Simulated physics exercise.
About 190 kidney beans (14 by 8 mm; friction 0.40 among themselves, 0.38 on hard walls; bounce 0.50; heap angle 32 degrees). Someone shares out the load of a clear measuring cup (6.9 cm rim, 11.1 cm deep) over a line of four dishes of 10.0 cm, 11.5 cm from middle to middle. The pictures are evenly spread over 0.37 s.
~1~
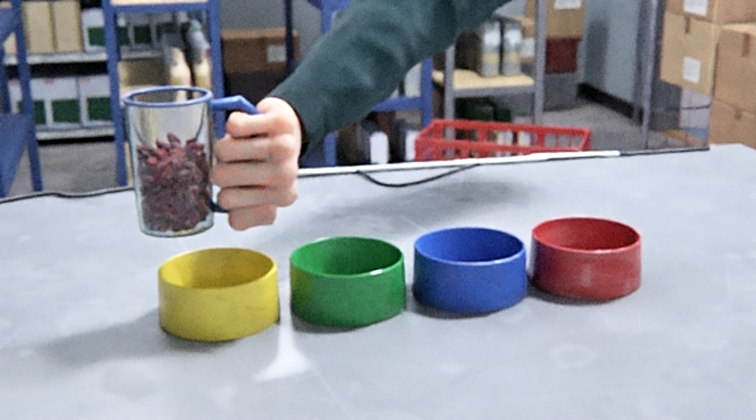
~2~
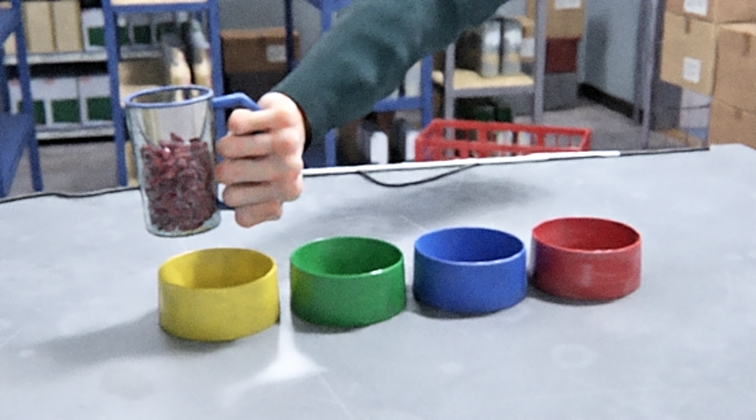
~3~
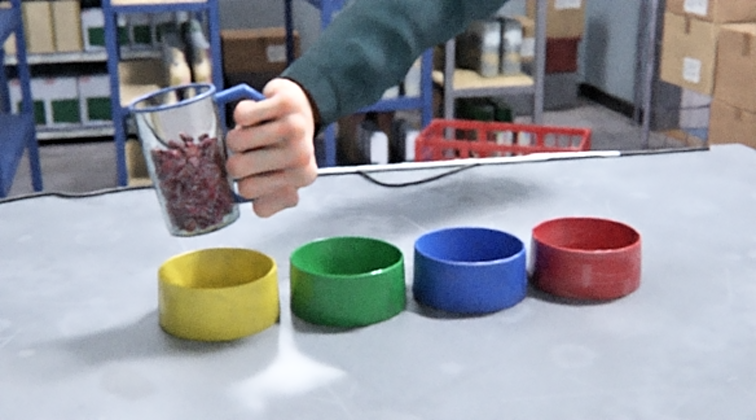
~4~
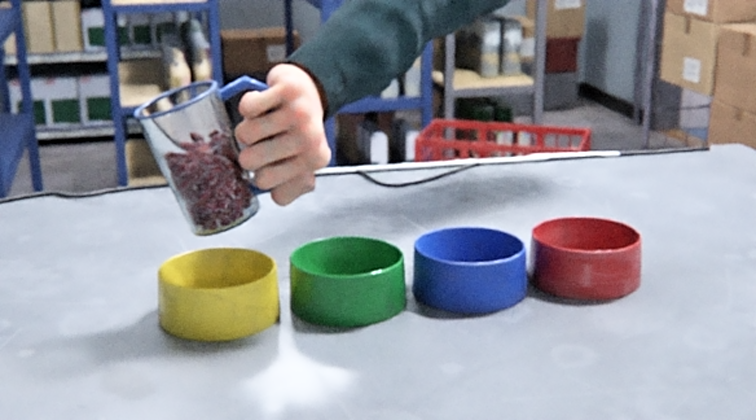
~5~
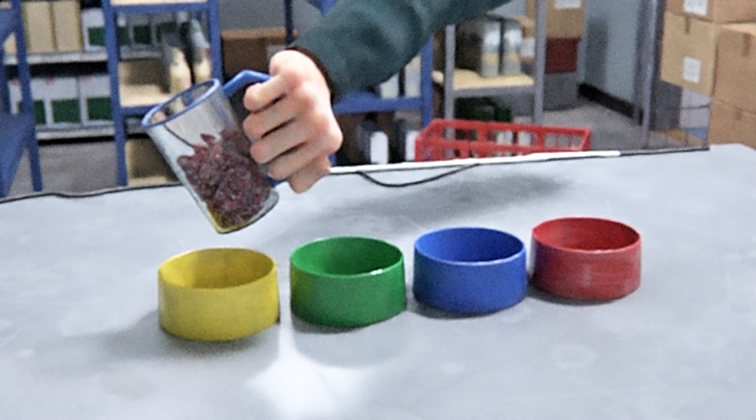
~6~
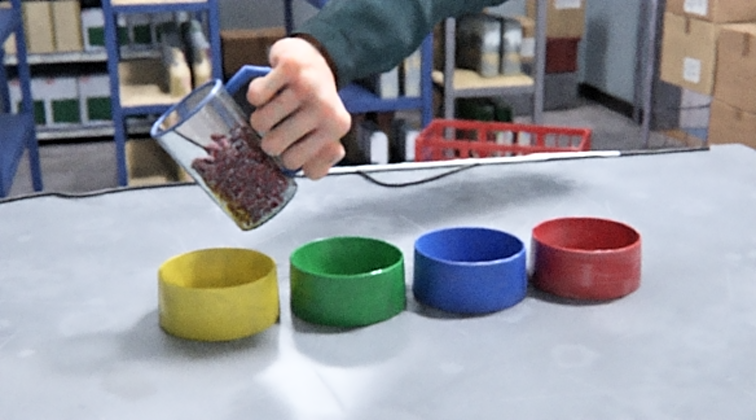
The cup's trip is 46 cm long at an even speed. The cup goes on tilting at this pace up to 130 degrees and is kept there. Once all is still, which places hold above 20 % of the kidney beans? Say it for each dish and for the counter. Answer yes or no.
Red: No, blue: No, green: Yes, yellow: No, counter: No.
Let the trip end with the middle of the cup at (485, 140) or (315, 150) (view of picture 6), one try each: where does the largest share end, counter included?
The winner: Green; yellow.
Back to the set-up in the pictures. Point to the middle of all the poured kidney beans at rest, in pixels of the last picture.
Near (337, 286).
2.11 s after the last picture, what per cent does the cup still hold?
Roughly 0 per cent.
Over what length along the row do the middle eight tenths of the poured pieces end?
Roughly 6 cm.
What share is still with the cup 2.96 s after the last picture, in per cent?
About 0 per cent.
Then, 1.27 s after the last picture, tilt 130 degrees; cup holds 0 %, green 90 %.
Then, 2.11 s after the last picture, tilt 130 degrees; cup holds 0 %, green 90 %.
Then, 2.96 s after the last picture, tilt 130 degrees; cup holds 0 %, green 90 %.
In the end, red 0 %, blue 0 %, green 90 %, yellow 0 %, counter 10 %.
